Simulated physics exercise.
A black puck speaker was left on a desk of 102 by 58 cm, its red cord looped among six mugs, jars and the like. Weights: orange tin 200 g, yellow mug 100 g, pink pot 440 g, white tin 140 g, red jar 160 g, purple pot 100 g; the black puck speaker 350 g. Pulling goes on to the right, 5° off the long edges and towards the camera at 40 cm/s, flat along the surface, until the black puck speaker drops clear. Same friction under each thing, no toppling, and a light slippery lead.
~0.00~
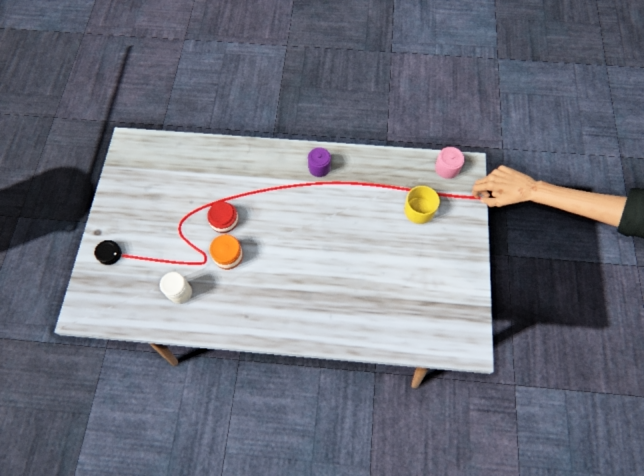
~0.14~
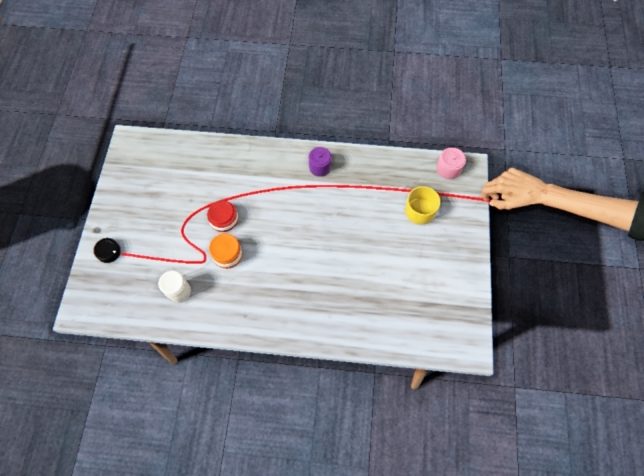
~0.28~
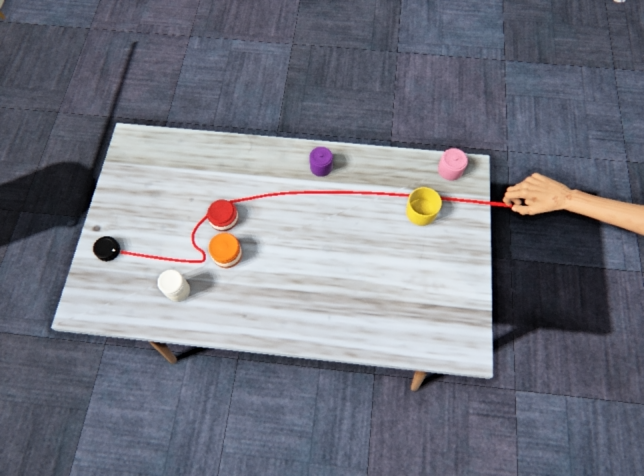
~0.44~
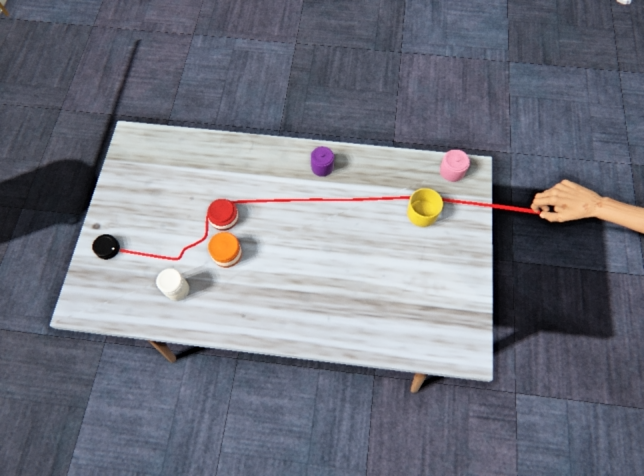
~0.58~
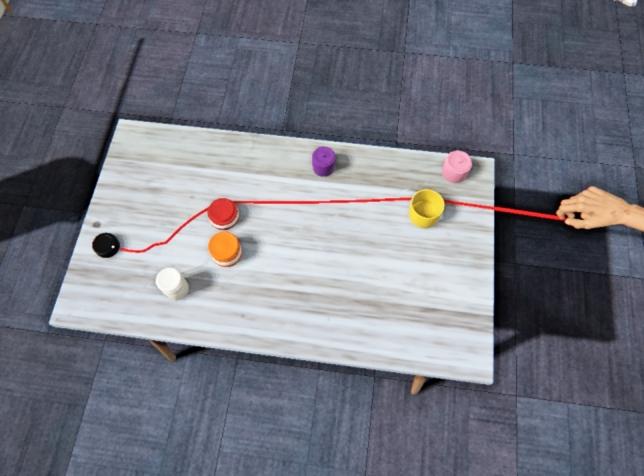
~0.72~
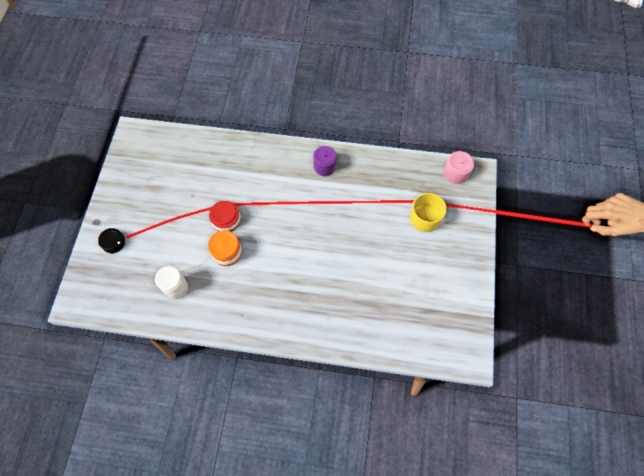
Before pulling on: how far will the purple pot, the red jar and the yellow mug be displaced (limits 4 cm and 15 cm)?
The purple pot hardly moves, the red jar shifts a middling way, the yellow mug slides into the middle band.
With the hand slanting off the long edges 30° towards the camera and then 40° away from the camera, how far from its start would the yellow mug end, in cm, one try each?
In turn about 18 cm, 0 cm.
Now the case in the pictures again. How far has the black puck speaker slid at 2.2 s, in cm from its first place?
About 60 cm.
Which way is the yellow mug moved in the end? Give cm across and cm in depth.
About 4 cm right and 7 cm nearer.
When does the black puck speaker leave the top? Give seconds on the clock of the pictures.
Near 3.2 s.
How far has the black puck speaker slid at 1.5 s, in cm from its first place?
About 34 cm.
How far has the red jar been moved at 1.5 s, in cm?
About 7 cm.
By 1.5 s the black puck speaker has slid 34 cm, and the shifts are, red jar 7 cm, yellow mug 5 cm.
By 2.2 s the black puck speaker has slid 61 cm, and the shifts are, red jar 7 cm, yellow mug 5 cm.
By 2.9 s the black puck speaker has slid 89 cm, and the shifts are, yellow mug 8 cm, red jar 7 cm.
By 3.5 s the black puck speaker is off the top, and the shifts are, yellow mug 8 cm at (444, 232), red jar 7 cm at (246, 224), purple pot 0 cm at (325, 153).
